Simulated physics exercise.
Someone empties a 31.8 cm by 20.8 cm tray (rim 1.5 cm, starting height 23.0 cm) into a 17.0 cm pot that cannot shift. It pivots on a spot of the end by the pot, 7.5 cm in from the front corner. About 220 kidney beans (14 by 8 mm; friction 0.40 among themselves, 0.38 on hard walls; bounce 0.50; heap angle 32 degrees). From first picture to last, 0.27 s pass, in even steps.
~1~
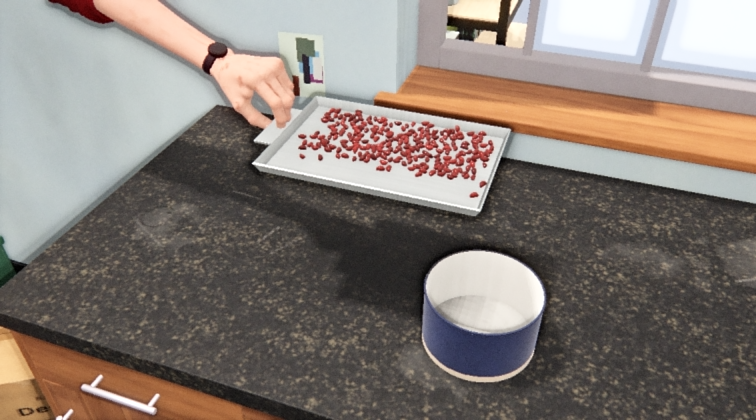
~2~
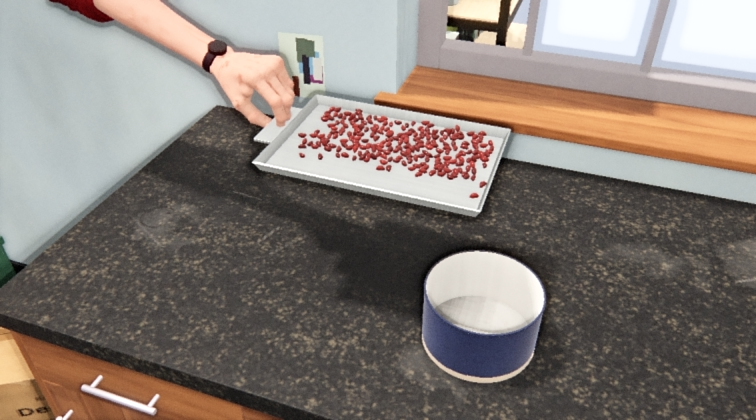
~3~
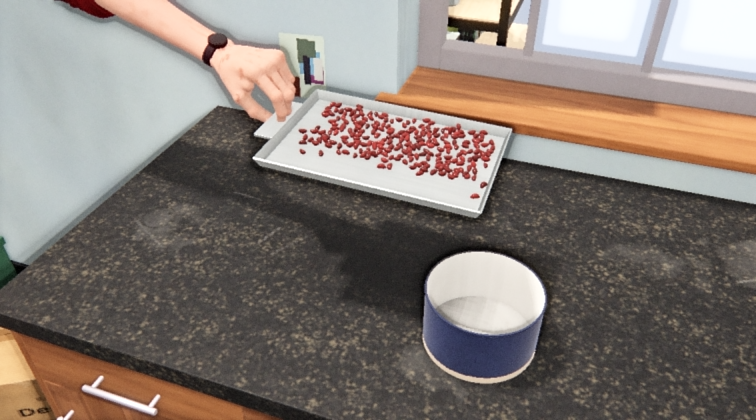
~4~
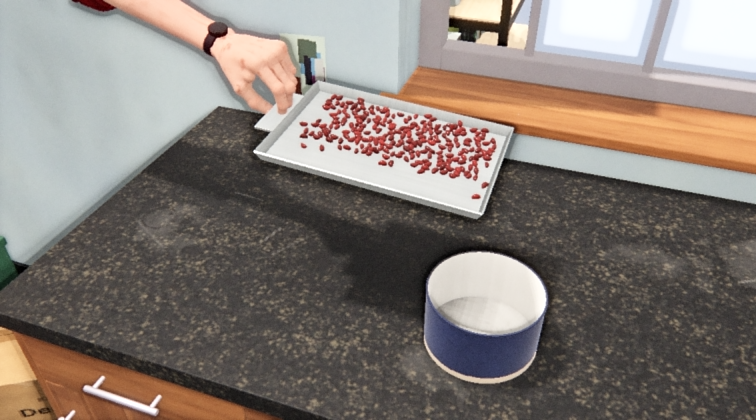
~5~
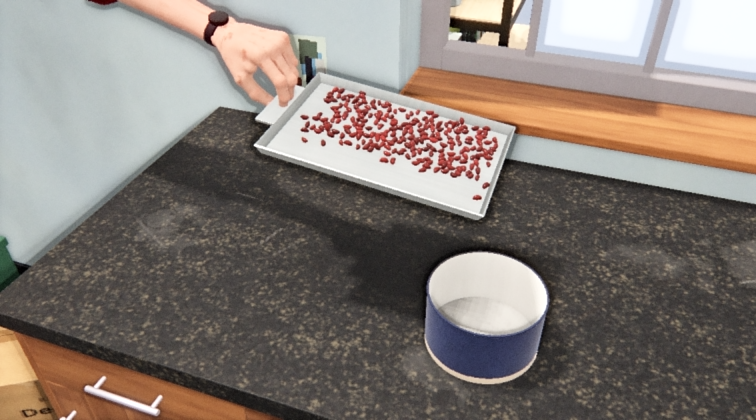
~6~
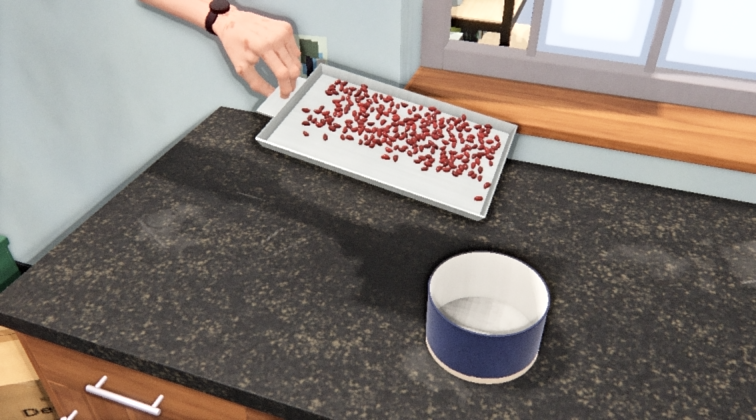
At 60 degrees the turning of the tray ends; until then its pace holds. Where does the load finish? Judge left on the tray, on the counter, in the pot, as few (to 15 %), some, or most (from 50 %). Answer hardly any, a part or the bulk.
Left on the tray: A part; on the counter: Hardly any; in the pot: The bulk.
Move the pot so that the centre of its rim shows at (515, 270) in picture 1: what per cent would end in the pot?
About 60 per cent.
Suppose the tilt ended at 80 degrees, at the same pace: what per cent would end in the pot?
In that case some 90 per cent.
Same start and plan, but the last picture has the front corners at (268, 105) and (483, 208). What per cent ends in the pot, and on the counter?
Pot 15, counter 60.
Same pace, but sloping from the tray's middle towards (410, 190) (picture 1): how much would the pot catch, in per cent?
Some 80 per cent.
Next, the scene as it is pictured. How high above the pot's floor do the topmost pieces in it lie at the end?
Roughly 1.5 cm.
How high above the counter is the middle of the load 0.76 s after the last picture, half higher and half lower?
Roughly 24 cm.
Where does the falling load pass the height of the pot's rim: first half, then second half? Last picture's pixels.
At about (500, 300), then at (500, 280).
Then, 0.45 s after the last picture, tilt 34 degrees; the tray holds 100 %, the pot 0 %.
Then, 0.76 s after the last picture, tilt 50 degrees; the tray holds 75 %, the pot 5 %.
Then, 1.16 s after the last picture, tilt 60 degrees; the tray holds 35 %, the pot 50 %.
In the end, tray 25 %, counter 5 %, pot 70 %.
